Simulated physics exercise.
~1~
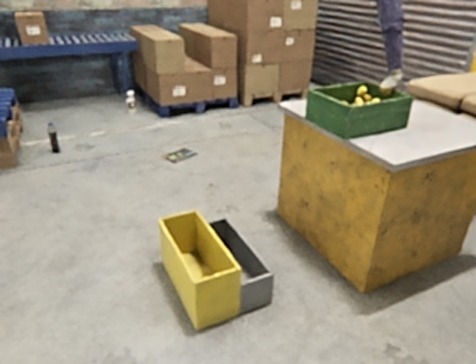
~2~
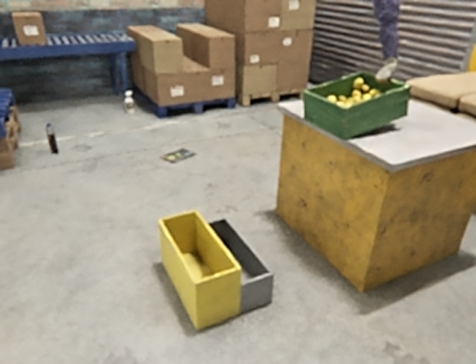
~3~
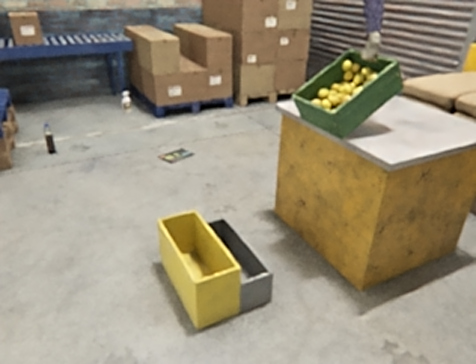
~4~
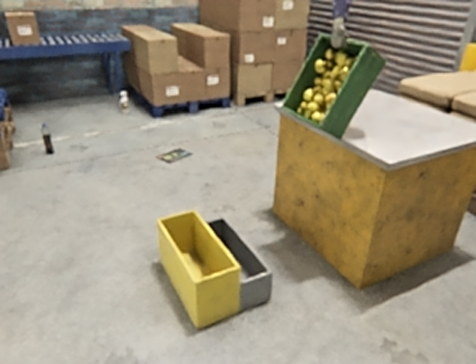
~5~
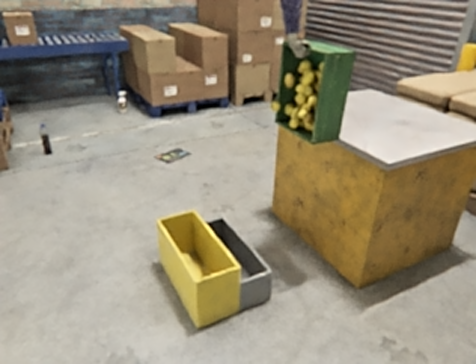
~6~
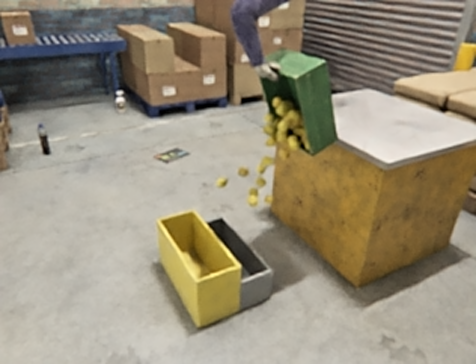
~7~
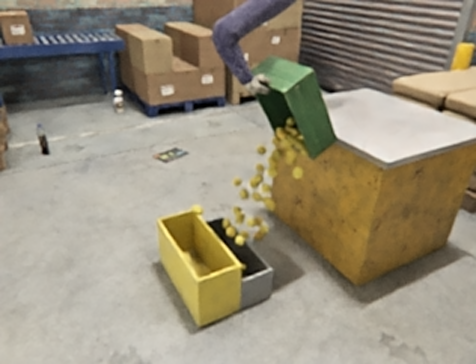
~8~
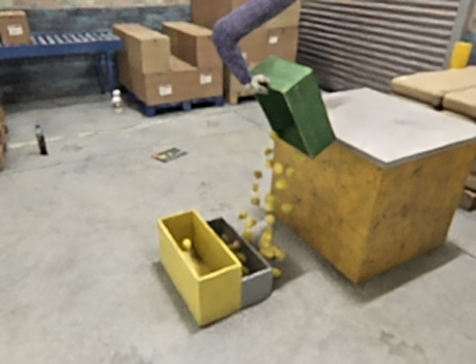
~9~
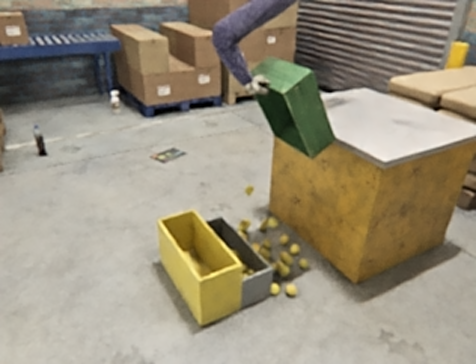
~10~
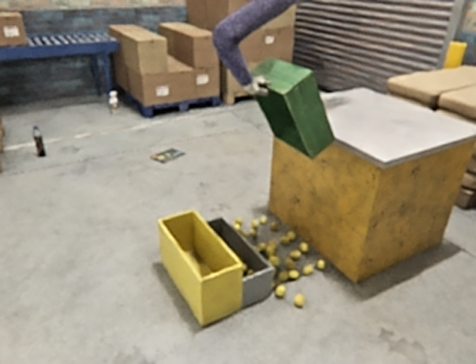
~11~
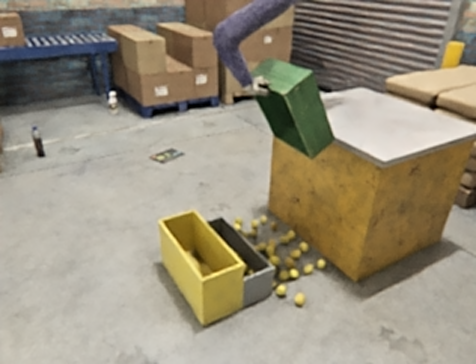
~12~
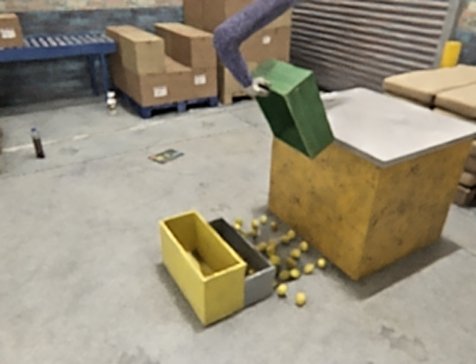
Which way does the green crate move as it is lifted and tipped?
The green crate moves to the left, ending up tilted at the left edge of the bench.
